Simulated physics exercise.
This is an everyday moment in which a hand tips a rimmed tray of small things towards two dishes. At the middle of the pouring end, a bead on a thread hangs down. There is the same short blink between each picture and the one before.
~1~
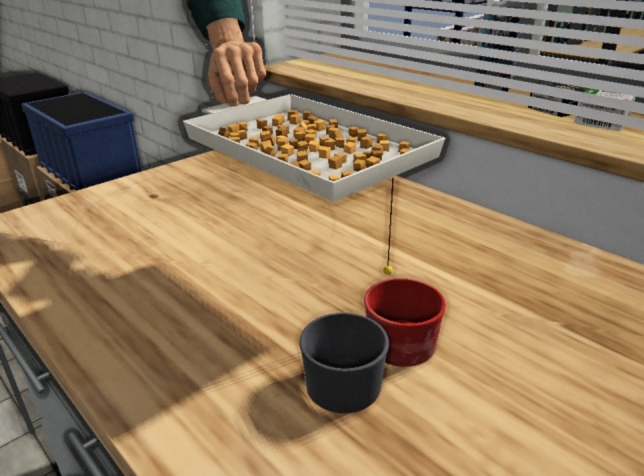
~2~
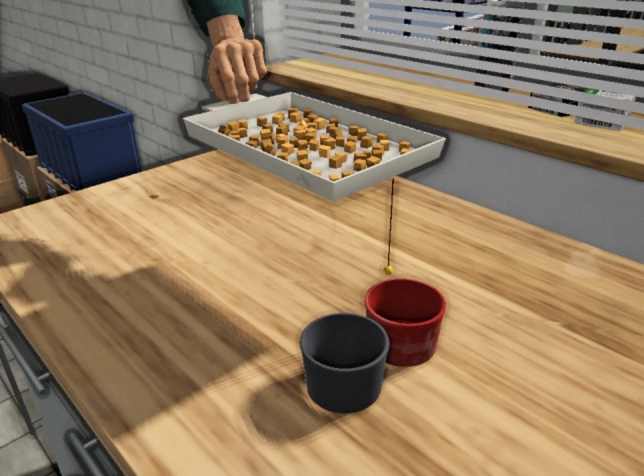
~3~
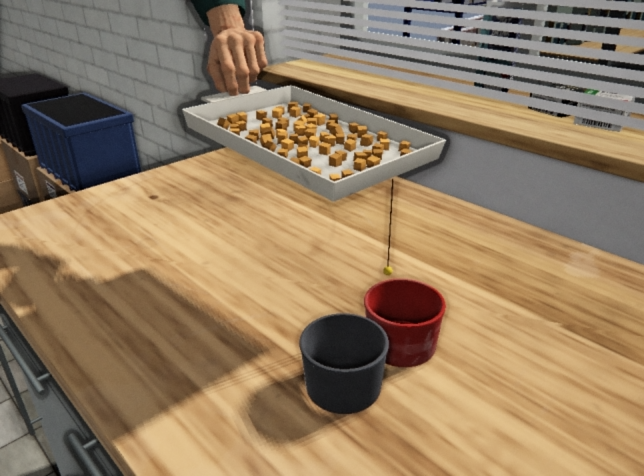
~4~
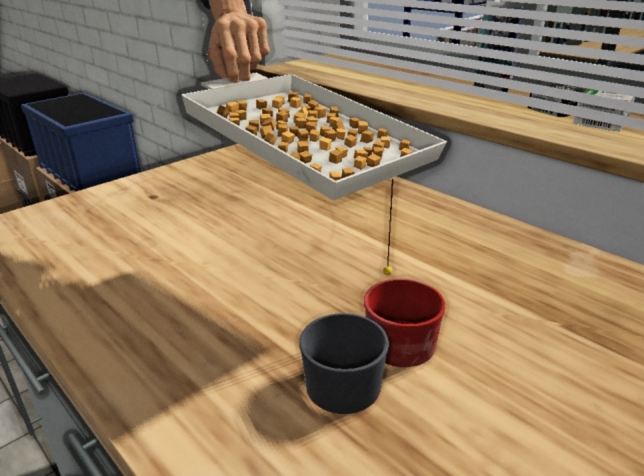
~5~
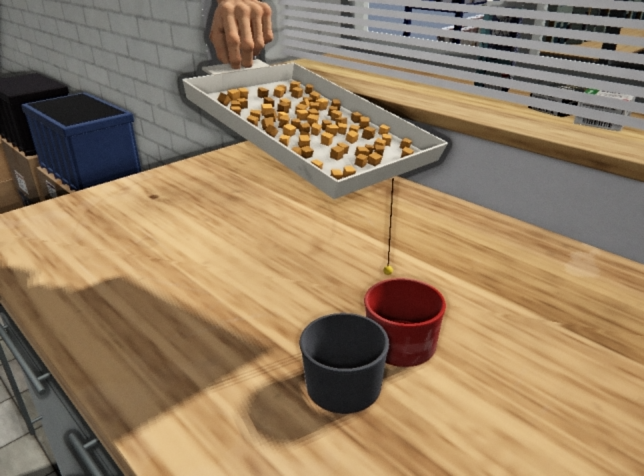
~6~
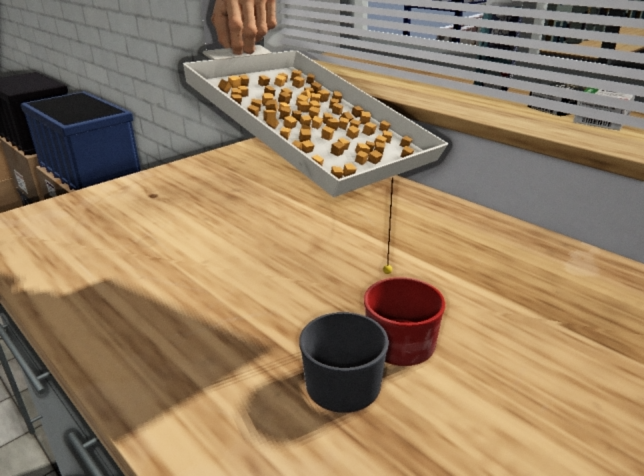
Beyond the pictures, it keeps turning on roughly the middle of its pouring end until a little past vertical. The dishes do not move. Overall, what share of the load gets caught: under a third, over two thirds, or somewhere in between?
Under a third.
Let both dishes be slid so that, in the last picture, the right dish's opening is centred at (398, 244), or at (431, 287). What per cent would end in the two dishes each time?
Roughly 0 per cent, then roughly 40 per cent.
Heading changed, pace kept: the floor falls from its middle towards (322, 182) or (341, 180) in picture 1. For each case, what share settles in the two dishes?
Around 60 percent for the first aim and around 70 percent for the second.
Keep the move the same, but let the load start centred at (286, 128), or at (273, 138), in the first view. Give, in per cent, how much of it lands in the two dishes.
You'd get about 30 per cent first and about 20 per cent second.
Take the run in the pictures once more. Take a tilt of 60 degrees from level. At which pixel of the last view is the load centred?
Around (397, 136).
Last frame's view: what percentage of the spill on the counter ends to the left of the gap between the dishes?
Around 0 %.
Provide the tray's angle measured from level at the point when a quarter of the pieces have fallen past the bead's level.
It's turned some 115 degrees by then.
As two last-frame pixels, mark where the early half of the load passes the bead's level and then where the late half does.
Near (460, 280) and later near (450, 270).
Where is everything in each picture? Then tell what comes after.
Corners of the pouring end at (334, 180) and (440, 138), level; middle of the load at (310, 140), croutons; left dish at (375, 380); right dish at (434, 336); bead on its thread at (388, 270), in the first picture.
Corners of the pouring end at (334, 180) and (440, 138), level; middle of the load at (311, 139), in the second picture.
Corners of the pouring end at (335, 180) and (441, 140), tipped barely, lowest at the right corner; middle of the load at (311, 135), in the third picture.
Corners of the pouring end at (336, 179) and (442, 141), tipped a little, lowest at the right corner; middle of the load at (311, 128), in the fourth picture.
Corners of the pouring end at (338, 179) and (443, 142), tipped a little, lowest at the right corner; middle of the load at (313, 121), in the fifth picture.
Corners of the pouring end at (339, 177) and (443, 143), tipped clearly, lowest at the right corner; middle of the load at (314, 114); left dish at (374, 379); right dish at (434, 335), in the sixth picture.
Soon after the last picture, tray tipped steeply; all on the tray.
A little later, tray tipped right over; nearly all on the tray; a stray few outside both.
Later still, tray tipped past a quarter turn; about a quarter in the right dish; most outside both.
At rest, tray tipped past a quarter turn; none in the left dish; about a quarter in the right dish; most outside both.
